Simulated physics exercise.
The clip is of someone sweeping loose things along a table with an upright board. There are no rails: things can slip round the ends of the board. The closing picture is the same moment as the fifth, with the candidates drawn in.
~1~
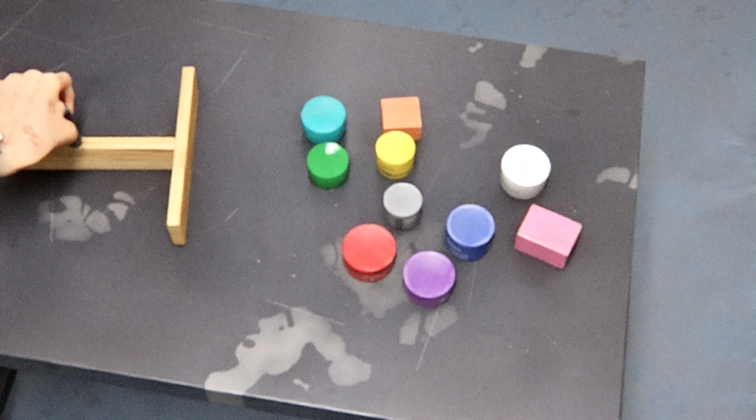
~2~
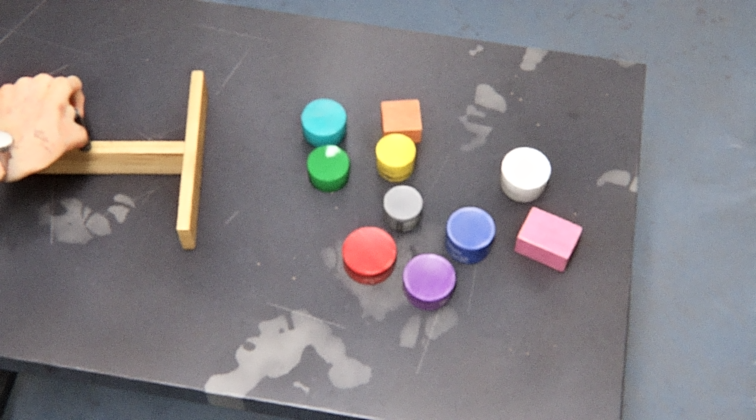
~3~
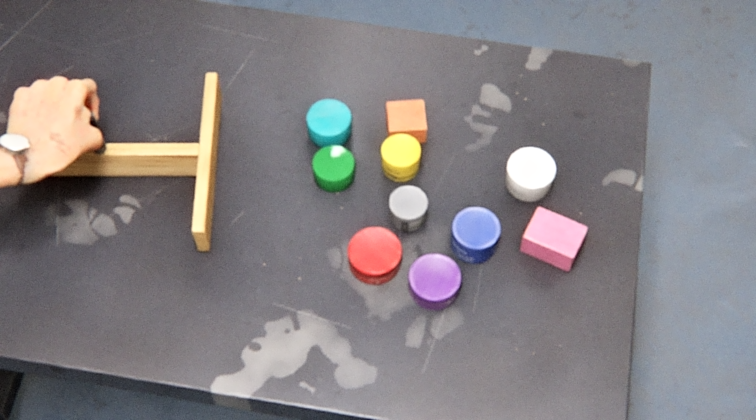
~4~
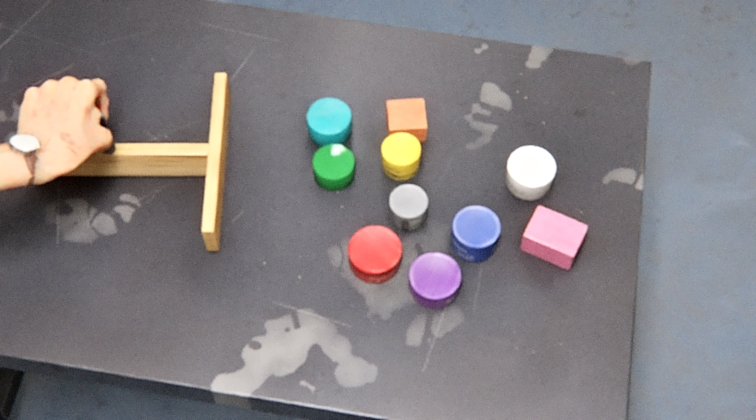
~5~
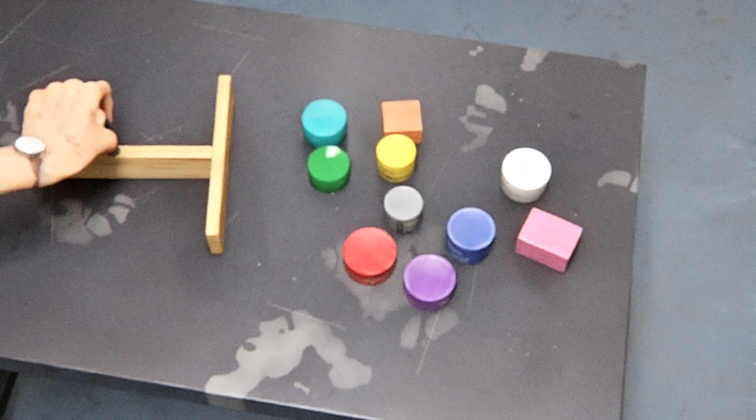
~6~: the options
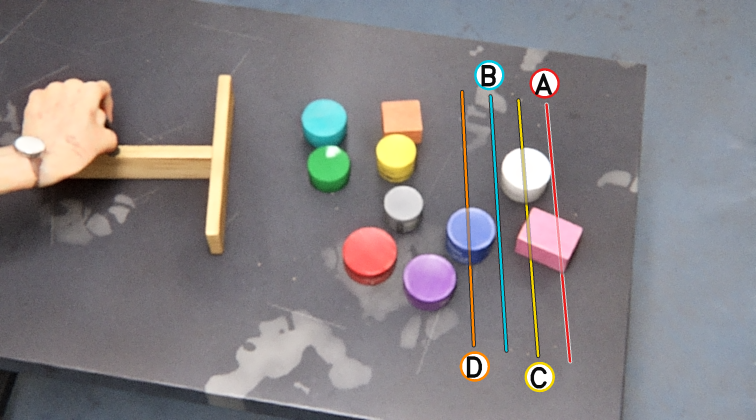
At first, a hand at the left grips the handle of an upright wooden board on a dark table, with colourful round containers and two blocks scattered to its right. The hand then pushes the board a short way rightward, slowing toward the end, while the untouched objects keep their arrangement.
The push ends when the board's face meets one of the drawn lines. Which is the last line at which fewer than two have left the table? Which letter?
A.
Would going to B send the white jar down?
By then, no.
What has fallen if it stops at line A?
It is the pink block.
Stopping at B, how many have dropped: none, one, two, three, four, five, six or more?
By then, none.
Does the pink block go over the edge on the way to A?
Yes.
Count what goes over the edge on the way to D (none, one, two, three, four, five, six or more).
The count is none.
On the marked copy, A at (558, 225); B at (498, 216); C at (528, 220); D at (468, 211).
With A. Early on, board (338, 170); orange block (408, 122); turquoise tin (368, 127).
Further on, board (460, 189); pink block (568, 245); orange block (493, 98).
At the end, board (558, 204); pink block over the edge; blue tub (622, 219); one fallen.
As for the rest, B is within the limit but short; C is within the limit but short; D is within the limit but short.
